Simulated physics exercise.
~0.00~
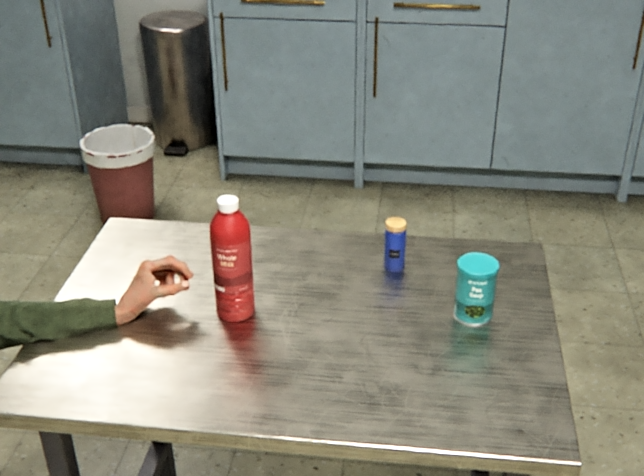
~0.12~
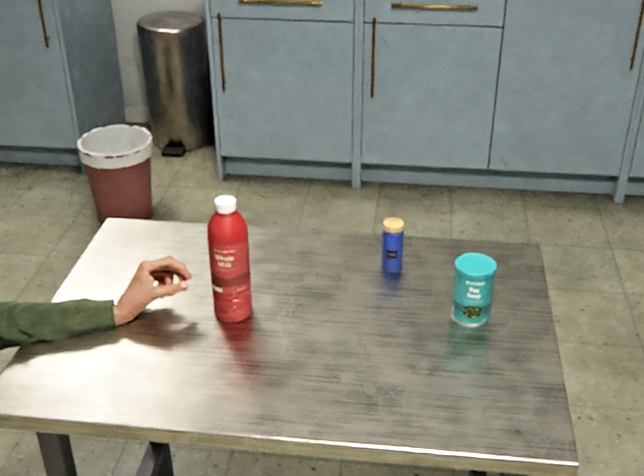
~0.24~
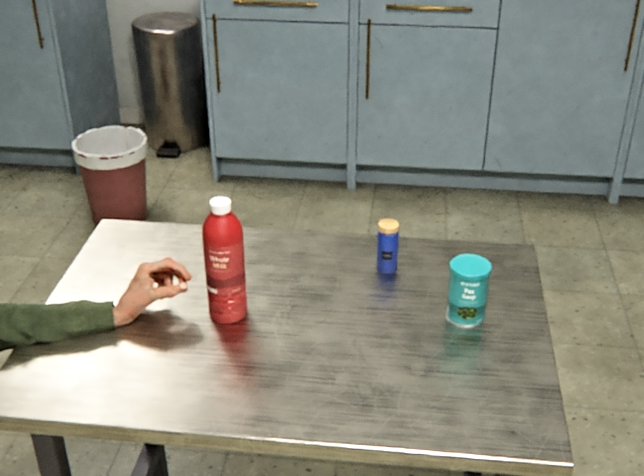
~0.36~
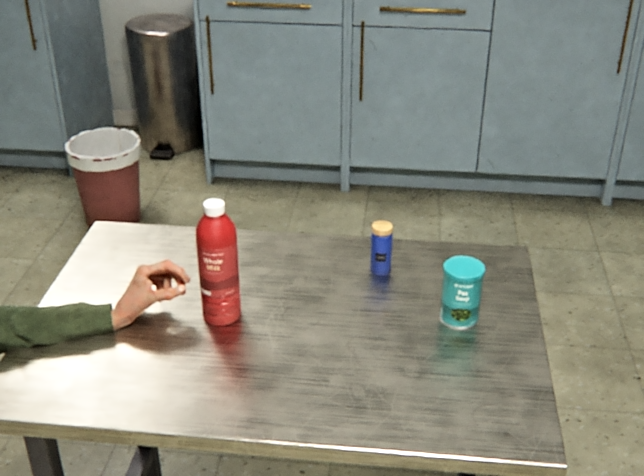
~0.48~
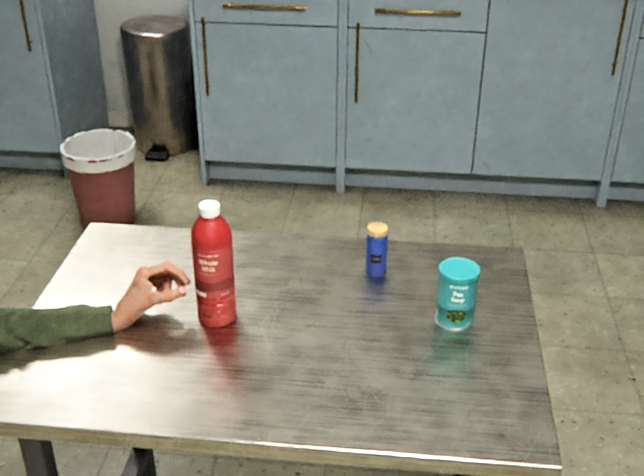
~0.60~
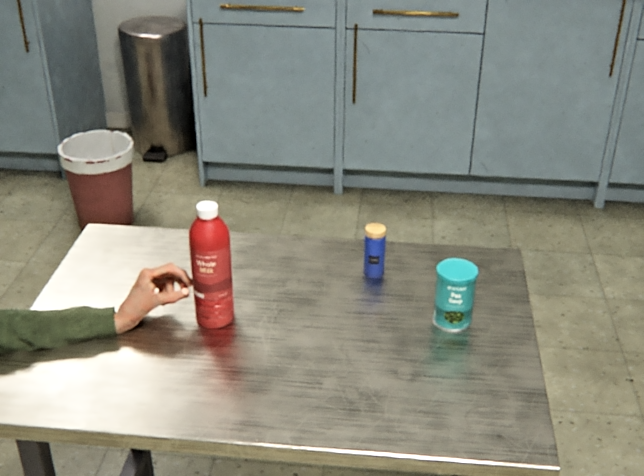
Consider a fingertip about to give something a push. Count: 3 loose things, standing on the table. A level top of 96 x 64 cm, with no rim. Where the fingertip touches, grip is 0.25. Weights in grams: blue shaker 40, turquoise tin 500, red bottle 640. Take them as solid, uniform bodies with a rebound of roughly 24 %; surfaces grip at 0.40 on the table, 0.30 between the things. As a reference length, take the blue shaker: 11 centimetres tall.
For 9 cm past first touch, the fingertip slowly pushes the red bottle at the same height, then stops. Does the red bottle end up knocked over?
No.
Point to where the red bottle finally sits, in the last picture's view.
(259, 267).
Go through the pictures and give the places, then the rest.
In the first frame, 0 cm of travel; red bottle (232, 258); blue shaker (395, 245).
In the second frame, 0 cm of travel; red bottle (229, 258); blue shaker (393, 245).
In the third frame, 1 cm of travel; red bottle (224, 260); blue shaker (388, 246).
In the fourth frame, 2 cm of travel; red bottle (218, 262); blue shaker (381, 248).
In the fifth frame, 3 cm of travel; red bottle (213, 263); blue shaker (377, 249).
In the sixth frame, 4 cm of travel; red bottle (211, 264); blue shaker (375, 250).
After 0.90 s, 6 cm of travel; red bottle slid 2 cm near (221, 264).
After 1.30 s, 10 cm of travel; red bottle slid 5 cm near (238, 265).
After 1.70 s, 13 cm of travel; red bottle slid 8 cm near (256, 266).
At rest (2.4 s), not toppled but over 5 cm from the start, red bottle; the other 2 in place, give or take 5 cm. Seen from the same camera at the end, red bottle near (260, 267).
